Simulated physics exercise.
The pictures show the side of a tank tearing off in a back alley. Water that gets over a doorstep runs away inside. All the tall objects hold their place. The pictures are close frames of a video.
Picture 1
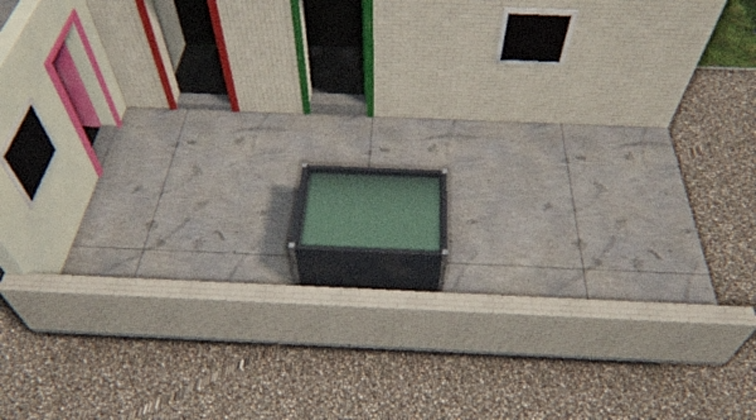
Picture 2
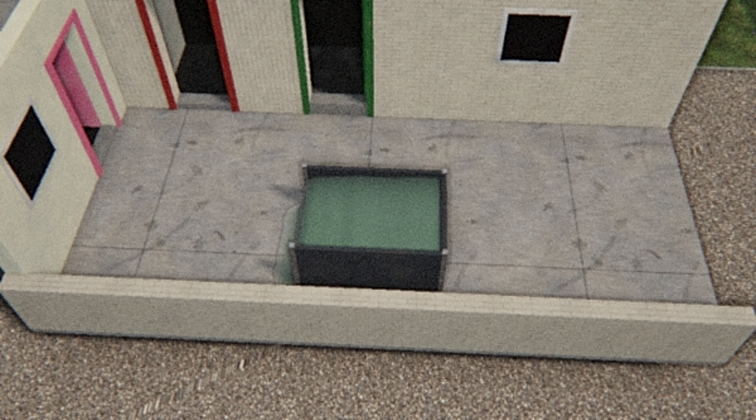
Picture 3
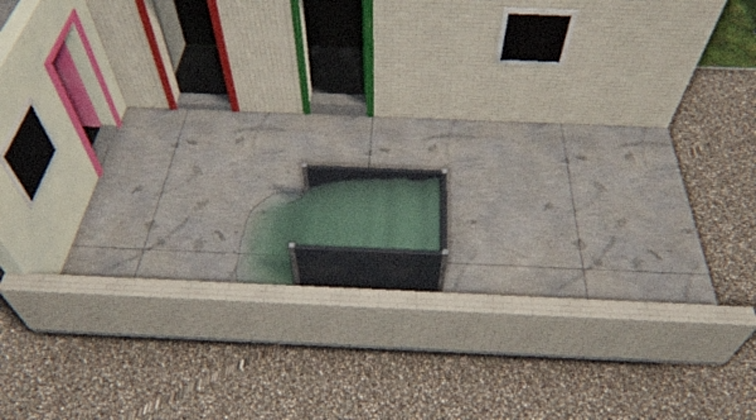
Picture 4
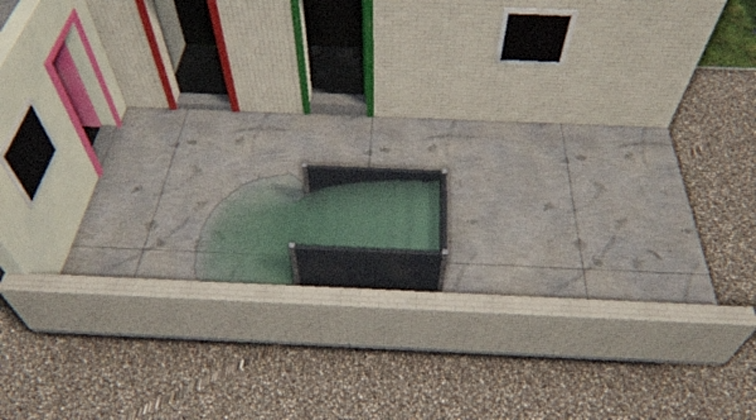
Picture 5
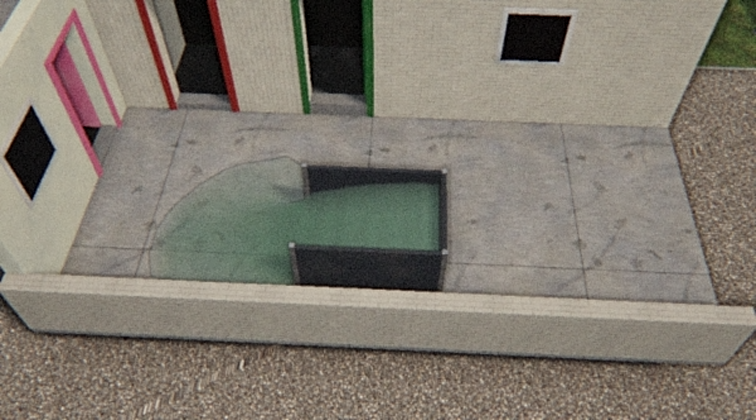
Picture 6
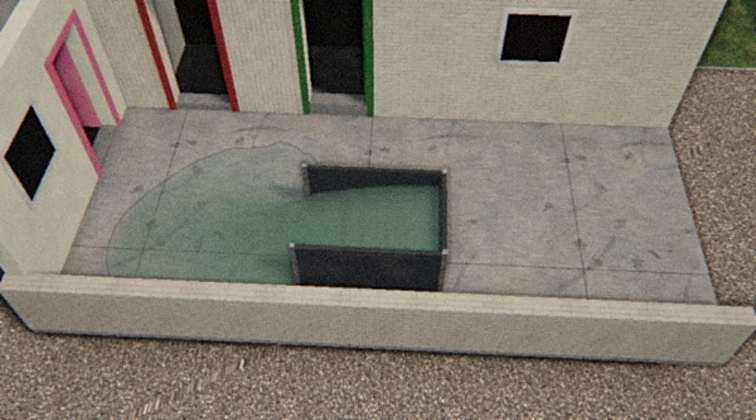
To begin with, a dark open tank of still green water stands on a grey paved yard between pale walls. Its left side gives way and water pours out through the gap. The green sheet then fans leftward across the paving, spreading wider towards the wall with the pink-framed doorway as the tank's level drops.
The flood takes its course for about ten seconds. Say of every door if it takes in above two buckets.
One by one: The green door stays under that; the pink door takes more than that; the red door takes more than that.
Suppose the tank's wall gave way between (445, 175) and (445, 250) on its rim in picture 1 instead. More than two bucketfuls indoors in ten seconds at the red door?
One by one: Red stays under.
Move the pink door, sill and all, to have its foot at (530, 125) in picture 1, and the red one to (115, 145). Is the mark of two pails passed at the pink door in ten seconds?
My reading: The pink one takes less.
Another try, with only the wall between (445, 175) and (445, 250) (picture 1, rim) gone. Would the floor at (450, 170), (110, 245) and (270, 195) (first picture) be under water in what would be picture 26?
One after the other: Clear, clear, free of water.
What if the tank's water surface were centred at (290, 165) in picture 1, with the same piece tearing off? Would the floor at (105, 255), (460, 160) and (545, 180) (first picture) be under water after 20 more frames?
In that order: Under water, free of water, free of water.
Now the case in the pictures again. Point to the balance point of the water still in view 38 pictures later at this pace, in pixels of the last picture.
I would point to (273, 193).
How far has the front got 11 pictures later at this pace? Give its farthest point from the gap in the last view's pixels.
Around (126, 110).
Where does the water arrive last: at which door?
That is the door marked green.
A moment on, water covers 35 % of the floor; the green door not reached, the pink door under two buckets in, the red door wet at the sill, nothing in.
Next, water covers 35 % of the floor; the green door not reached, the pink door over two buckets in, the red door wet at the sill, nothing in.
Then, water covers 40 % of the floor; the green door wet at the sill, nothing in, the pink door far over two buckets in, the red door under two buckets in.
Later, water covers 75 % of the floor; the green door wet at the sill, nothing in, the pink door far over two buckets in, the red door over two buckets in.
In the end, water covers 95 % of the floor; the green door wet at the sill, nothing in, the pink door far over two buckets in, the red door over two buckets in.
